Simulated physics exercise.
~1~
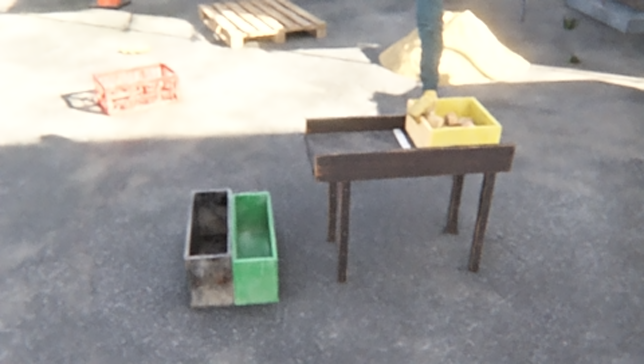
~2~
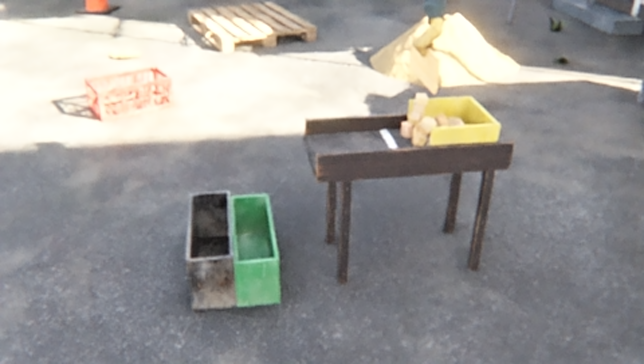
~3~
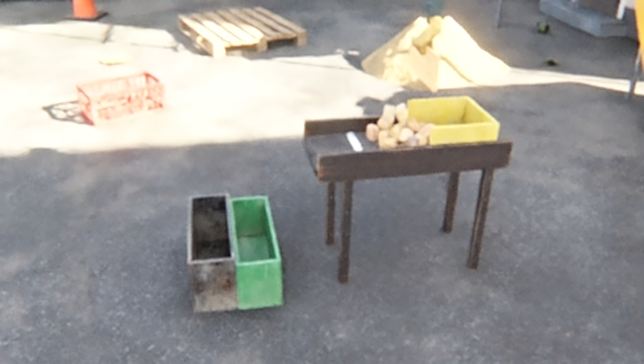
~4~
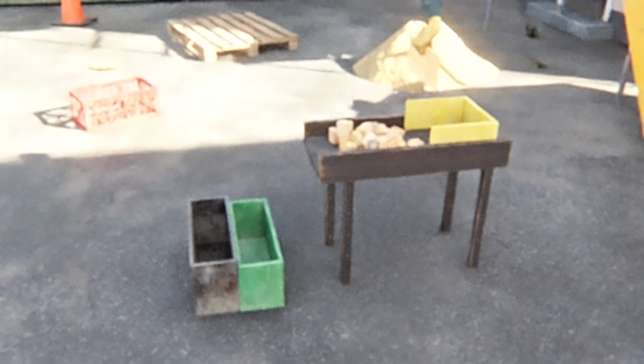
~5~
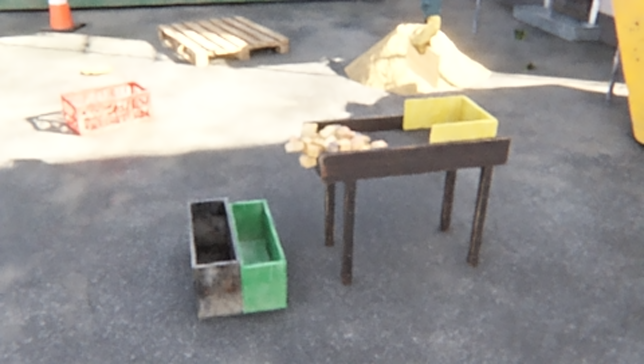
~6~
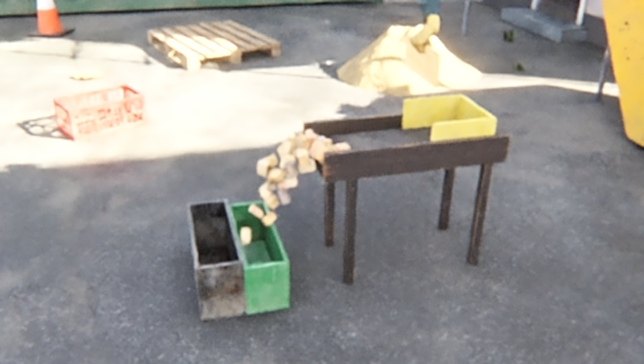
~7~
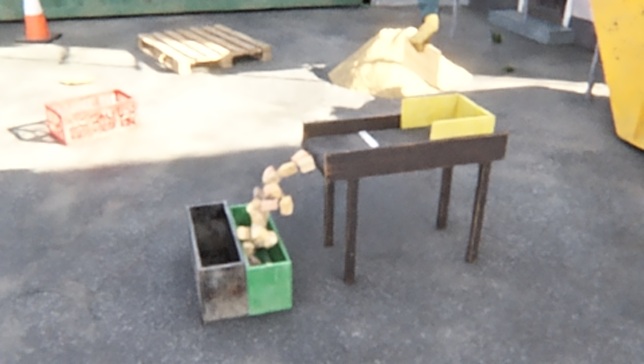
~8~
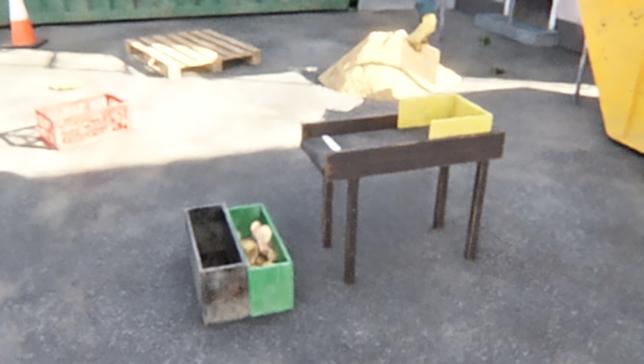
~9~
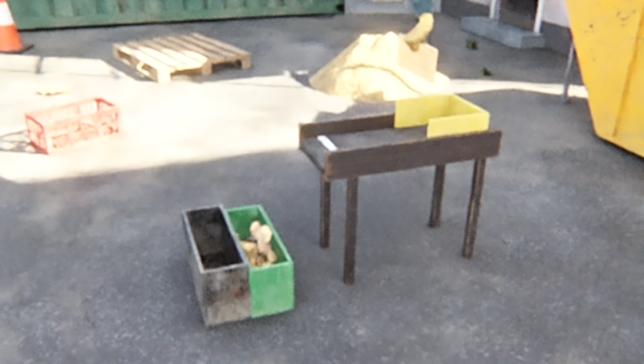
Timber offcuts sliding left from a yellow pen along a dark raised belt, tumbling off the end, and landing in a green tub.
